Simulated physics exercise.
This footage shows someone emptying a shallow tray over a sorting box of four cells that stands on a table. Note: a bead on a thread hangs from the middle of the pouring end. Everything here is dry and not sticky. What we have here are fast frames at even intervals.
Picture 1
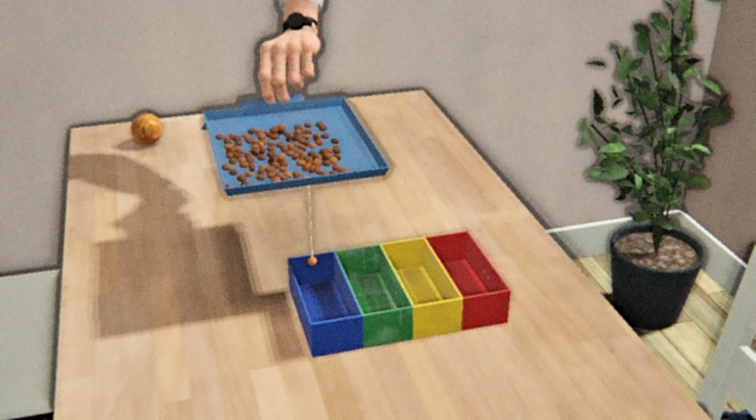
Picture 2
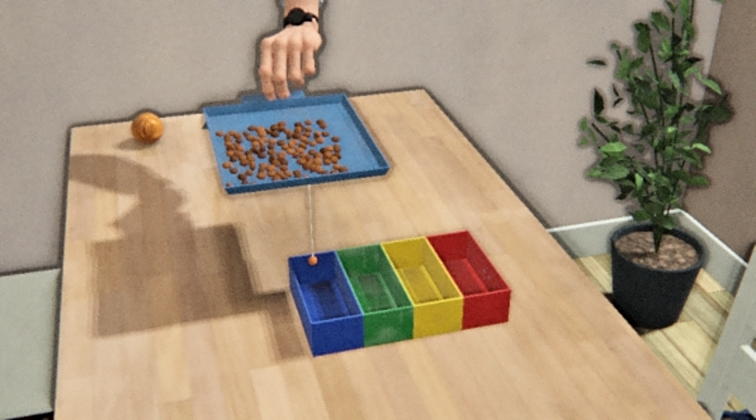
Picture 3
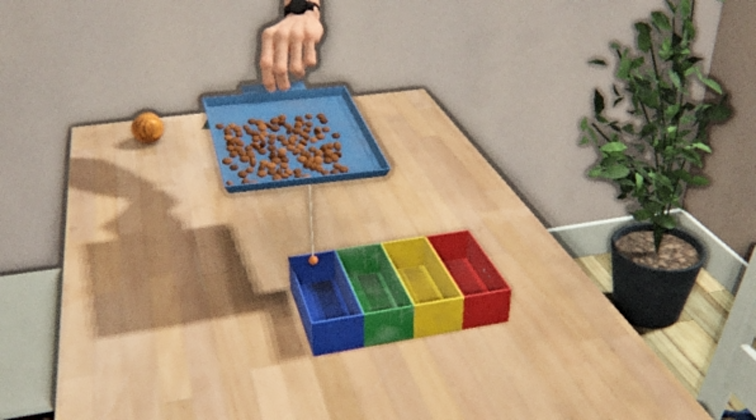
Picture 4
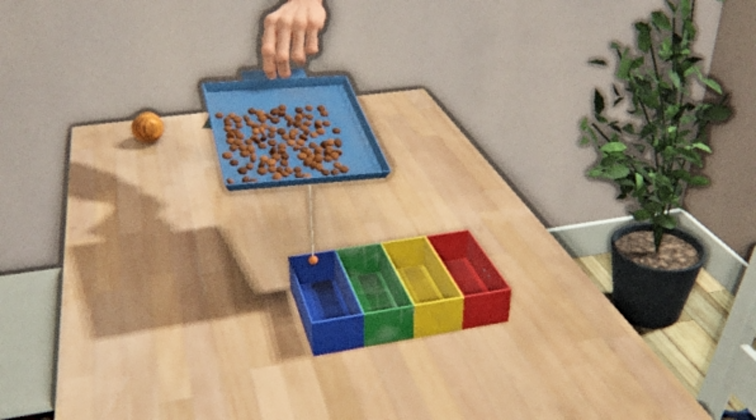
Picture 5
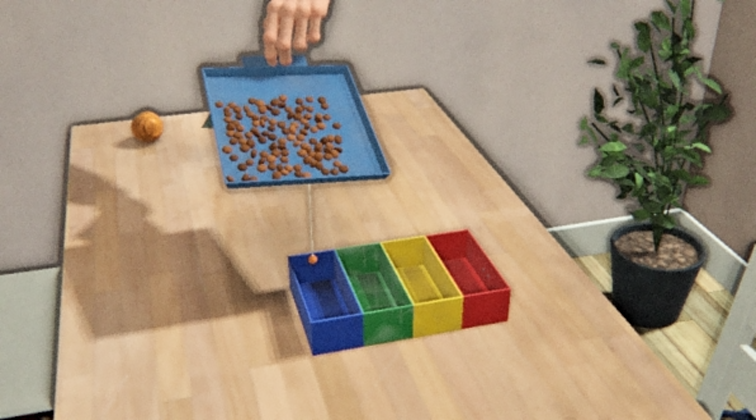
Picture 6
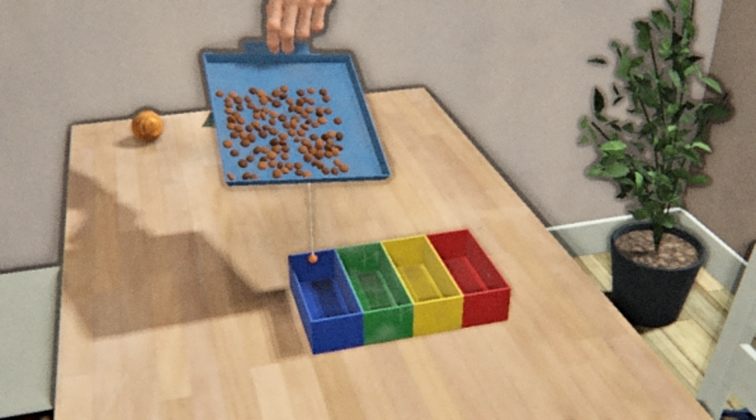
On a wooden table, a hand raising the back of a blue tray of brown pieces, tilting it near four coloured cells.
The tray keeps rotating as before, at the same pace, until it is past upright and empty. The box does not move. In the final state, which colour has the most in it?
Most ends up in green.
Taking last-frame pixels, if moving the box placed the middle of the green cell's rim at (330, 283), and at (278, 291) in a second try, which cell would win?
The yellow one; the red one.
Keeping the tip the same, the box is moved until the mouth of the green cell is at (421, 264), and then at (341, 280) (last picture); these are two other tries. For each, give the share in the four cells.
About 60 per cent, then about 100 per cent.
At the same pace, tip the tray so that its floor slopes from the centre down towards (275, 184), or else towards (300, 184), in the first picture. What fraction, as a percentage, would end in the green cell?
You'd get 0 per cent the first time and 10 per cent the second time.
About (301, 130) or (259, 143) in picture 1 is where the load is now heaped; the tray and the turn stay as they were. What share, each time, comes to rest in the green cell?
Shares in turn: 50 % and 40 %.
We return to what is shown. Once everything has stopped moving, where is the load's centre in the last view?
(372, 305).
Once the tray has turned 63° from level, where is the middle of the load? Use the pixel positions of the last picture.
The middle of the pieces lands at roughly (329, 170).
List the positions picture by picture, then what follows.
The first picture shows corners of the pouring end near (227, 186) and (385, 166), level; middle of the load near (281, 157), bits of dog kibble; bead on its thread near (312, 261); blue cell near (337, 333); green cell near (388, 324); yellow cell near (438, 316); red cell near (486, 307).
The second picture shows corners of the pouring end near (228, 185) and (385, 166), level; middle of the load near (281, 155).
The third picture shows corners of the pouring end near (228, 184) and (386, 167), tipped barely, lowest at the right corner; middle of the load near (282, 151).
The fourth picture shows corners of the pouring end near (229, 182) and (386, 169), tipped a little, lowest at the right corner; middle of the load near (282, 146).
The fifth picture shows corners of the pouring end near (229, 180) and (386, 171), tipped clearly, lowest at the right corner; middle of the load near (282, 141).
The sixth picture shows corners of the pouring end near (229, 178) and (386, 173), tipped clearly, lowest at the right corner; middle of the load near (283, 136); blue cell near (338, 331); green cell near (389, 322); yellow cell near (438, 313); red cell near (486, 305).
Shortly afterwards, tray tipped steeply; all but a few on the tray; a little falling or outside the box.
Next, tray tipped past a quarter turn; a little on the tray; near half in the green cell; a little in the blue cell; a little in the yellow cell; only a few in the red cell; near a quarter falling or outside the box.
Some moments later, tray tipped past a quarter turn; near half in the green cell; near a quarter in the blue cell; a little in the yellow cell; only a few in the red cell; a little falling or outside the box.
In the end, tray tipped past a quarter turn; near half in the green cell; near a quarter in the blue cell; a little in the yellow cell; only a few in the red cell; a little outside the box.
